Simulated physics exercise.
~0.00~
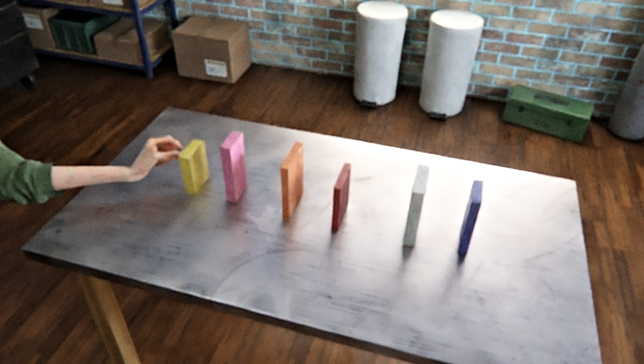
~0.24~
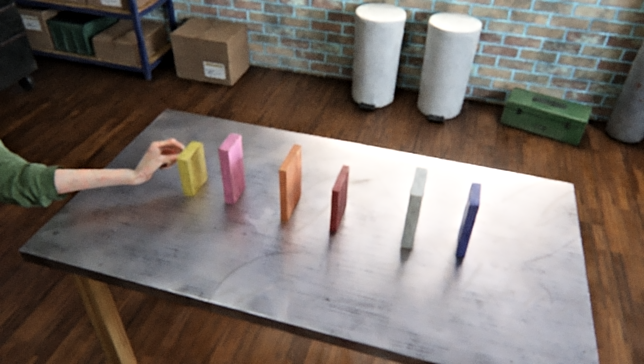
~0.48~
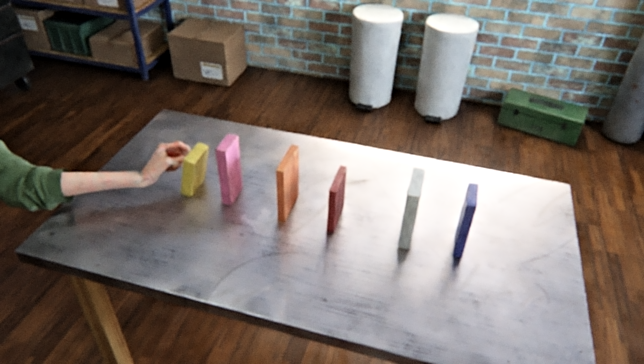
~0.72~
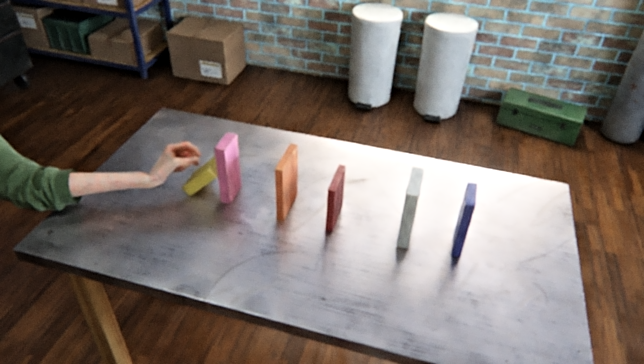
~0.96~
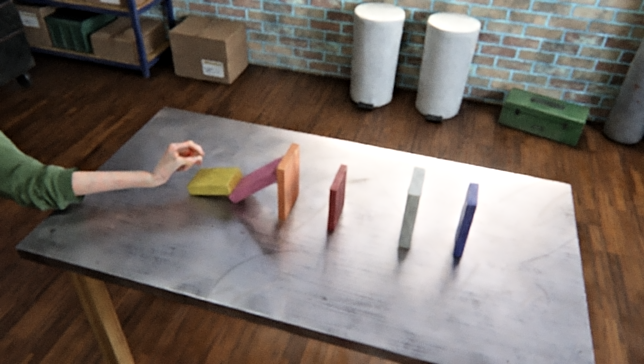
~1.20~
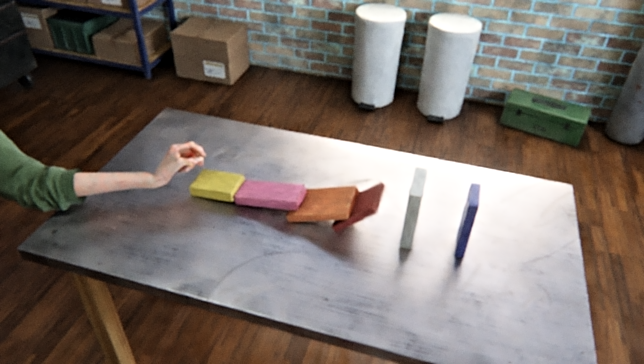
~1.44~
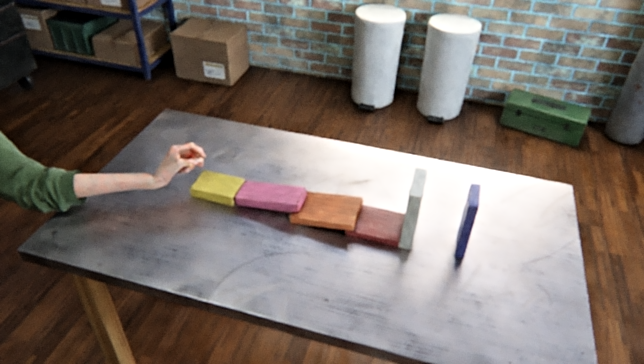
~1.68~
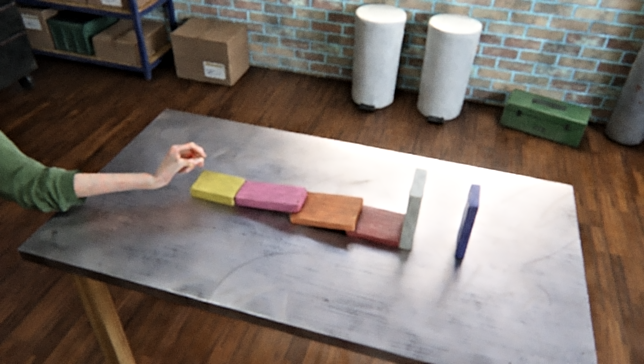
A yellow block at the left end of a spaced row on a metal-topped table leans to the right as a hand in a green sleeve nudges it. It drops against the pink block beside it, while the hand stays hovering just behind. The pink block topples into the orange one, which falls in turn and knocks over the dark red board. The red board drops flat with its far end at the foot of the tall white block. There the chain stops, leaving four pieces lying in an overlapping line, with the white block and the blue board still upright.
